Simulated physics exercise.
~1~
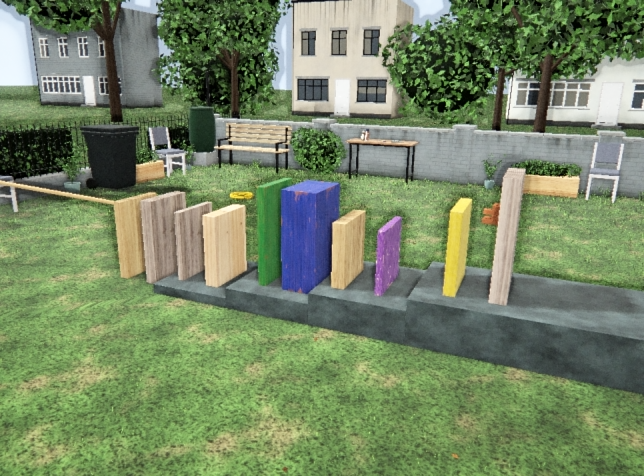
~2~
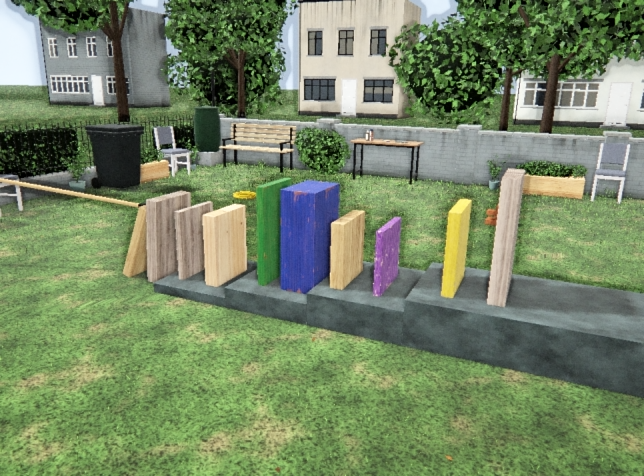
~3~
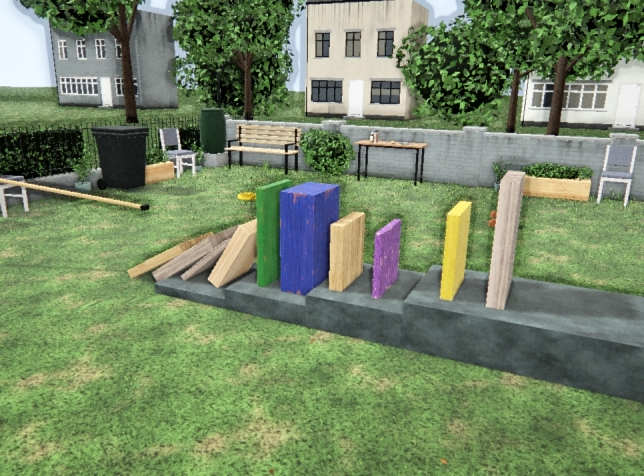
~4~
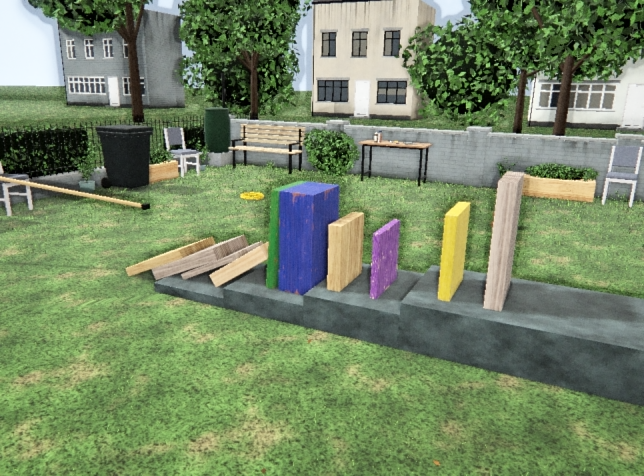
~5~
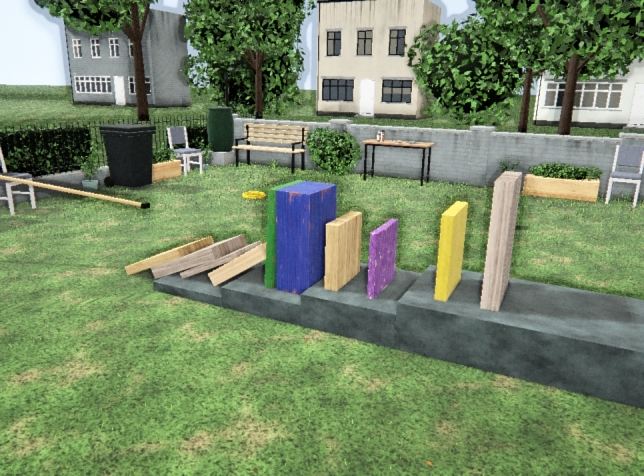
A wooden pole pushes the first of ten upright boards on low garden steps to the right, toppling it and the next three in turn. The green board shifts against the thick blue one and stays up, leaving six boards standing.
